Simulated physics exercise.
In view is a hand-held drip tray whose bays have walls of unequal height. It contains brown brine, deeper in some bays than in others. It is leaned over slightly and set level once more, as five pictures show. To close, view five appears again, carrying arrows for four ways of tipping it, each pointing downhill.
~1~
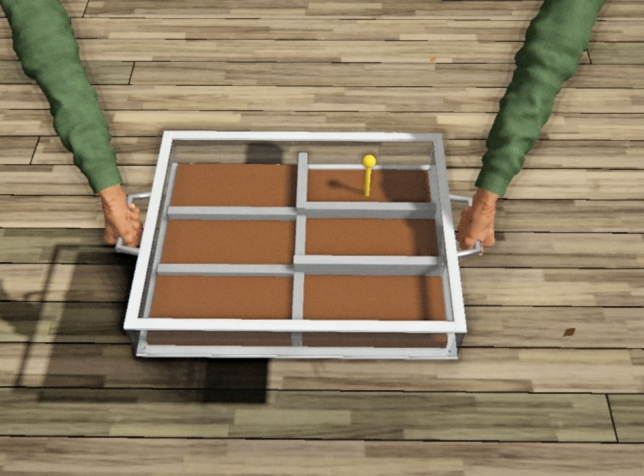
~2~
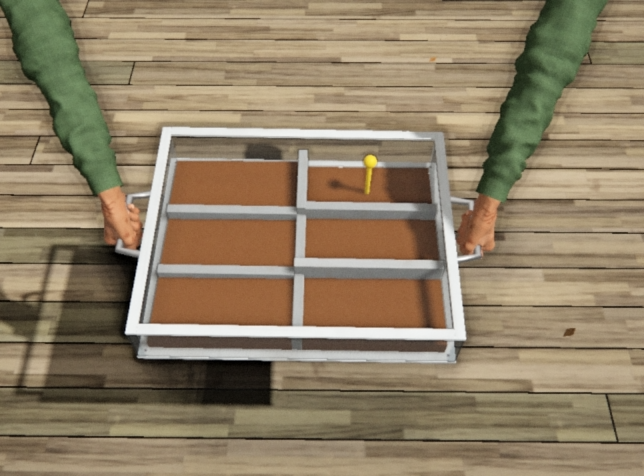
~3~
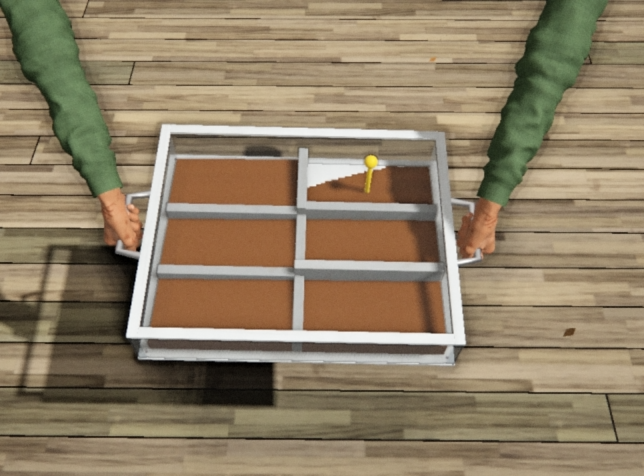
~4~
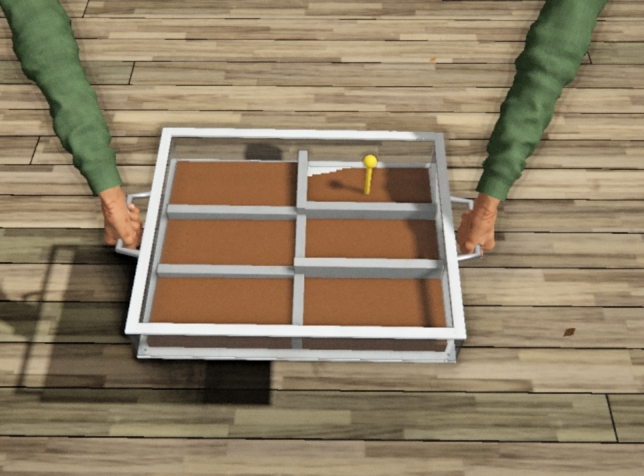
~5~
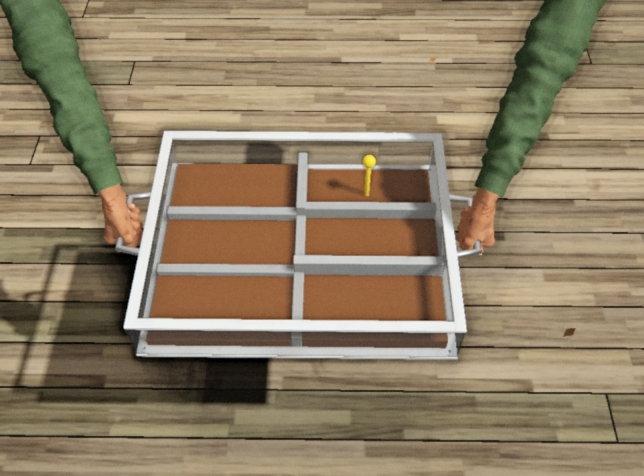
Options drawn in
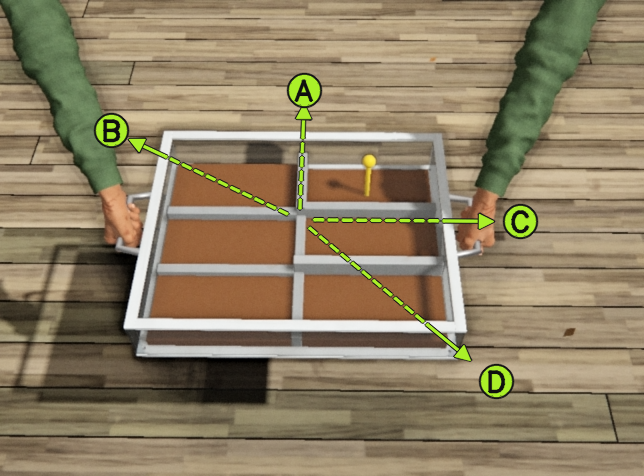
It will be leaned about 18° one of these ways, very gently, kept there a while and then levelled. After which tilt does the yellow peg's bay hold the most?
Use direction C.
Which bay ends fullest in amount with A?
The back left bay.
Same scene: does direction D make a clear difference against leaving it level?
No.
On the marked copy, A ends at (304, 109); B ends at (133, 141); C ends at (488, 221); D ends at (466, 356).
With A, about 5 % of the liquid ends in the peg's bay; nothing spills.
With B, about 5 % of the liquid ends in the peg's bay; about 1 % goes over the rim.
With C, about 25 % of the liquid ends in the peg's bay; nothing spills.
With D, about 5 % of the liquid ends in the peg's bay; about 2 % goes over the rim.
